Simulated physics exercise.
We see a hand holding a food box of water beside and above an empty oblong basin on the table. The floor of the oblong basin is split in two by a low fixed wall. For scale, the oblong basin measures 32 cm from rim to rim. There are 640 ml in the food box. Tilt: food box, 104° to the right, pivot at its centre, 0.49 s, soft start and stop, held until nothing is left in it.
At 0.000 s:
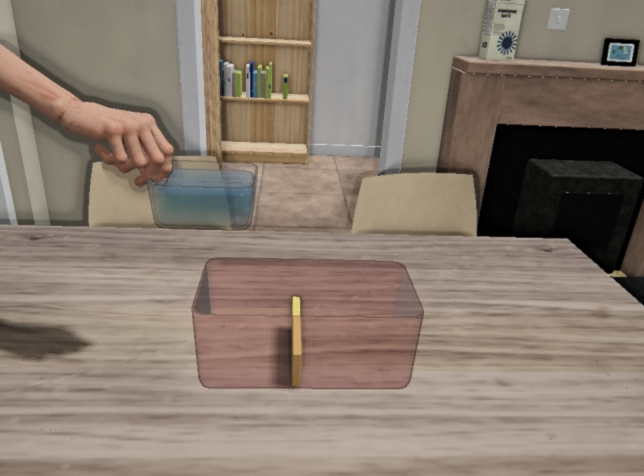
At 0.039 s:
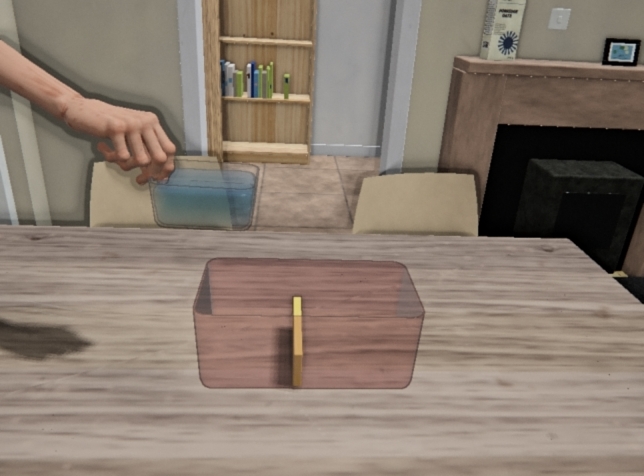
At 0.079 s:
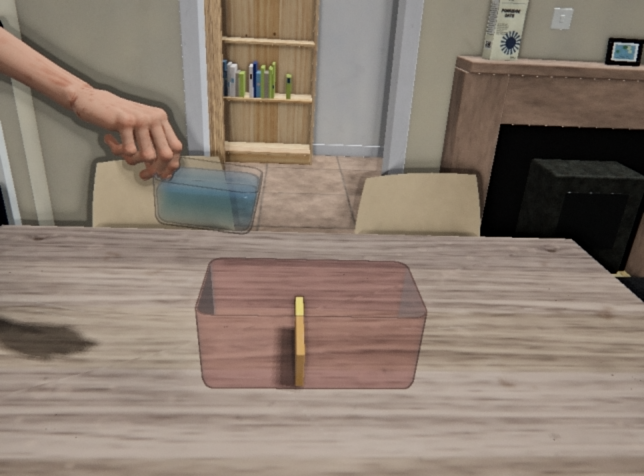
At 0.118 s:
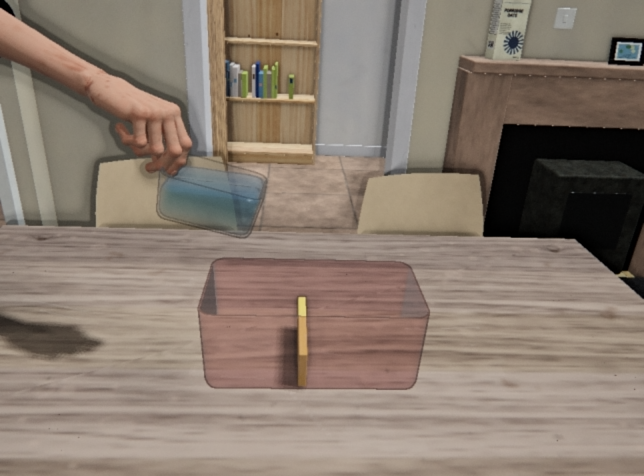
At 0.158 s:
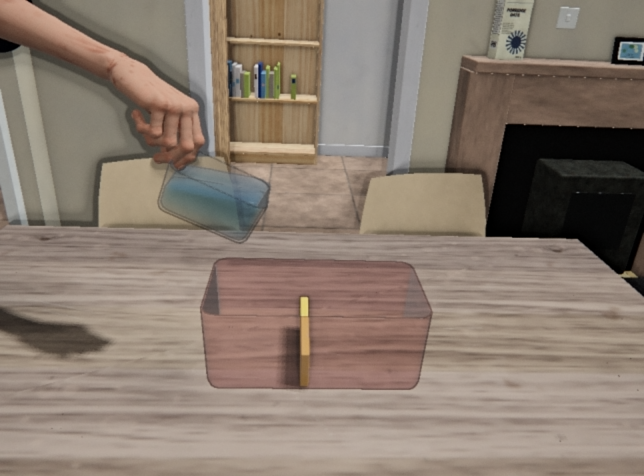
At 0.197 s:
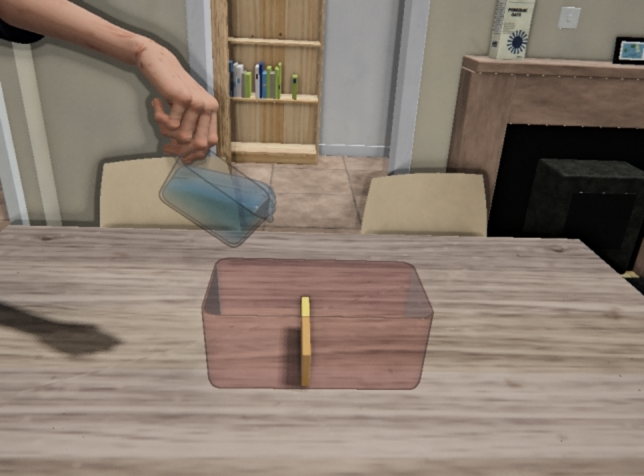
The clip opens with a hand holding a clear container of blue water almost level, above and to the left of an empty, pinkish see-through basin on a wooden table. The hand tips the container rightward, slowly and then more steeply, and a little water slips over its lowered right edge.
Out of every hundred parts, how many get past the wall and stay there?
About 38 out of 100.
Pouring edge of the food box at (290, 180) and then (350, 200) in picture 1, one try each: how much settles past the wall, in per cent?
Try 1: 85 %; try 2: 90 %.
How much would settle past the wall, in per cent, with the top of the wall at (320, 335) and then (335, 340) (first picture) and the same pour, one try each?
Around 15 and 20 percent, in that order.
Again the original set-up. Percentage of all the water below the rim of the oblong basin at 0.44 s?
About 46%.
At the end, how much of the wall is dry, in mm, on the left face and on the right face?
The left side gives some 40 mm, the right side some 50 mm.
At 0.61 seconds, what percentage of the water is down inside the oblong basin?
The fraction sits near 94 in a hundred.
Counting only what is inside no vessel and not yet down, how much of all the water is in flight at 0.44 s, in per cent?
Roughly 42 percent.
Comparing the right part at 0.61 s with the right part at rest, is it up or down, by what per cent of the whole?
A gain, roughly 1.
By 0.44 s the tilt is 101° and 11 per cent is still to pour, 24 is left of the wall and 23 right of it.
By 0.61 s the tilt is 104° and 1 per cent is still to pour, 58 is left of the wall and 36 right of it.
By 0.79 s the tilt is 104° and 0 per cent is still to pour, 60 is left of the wall and 37 right of it.
By 0.99 s the tilt is 104° and 0 per cent is still to pour, 61 is left of the wall and 38 right of it.
At rest 60 per cent lies left of the wall, 38 right of it and 2 outside.
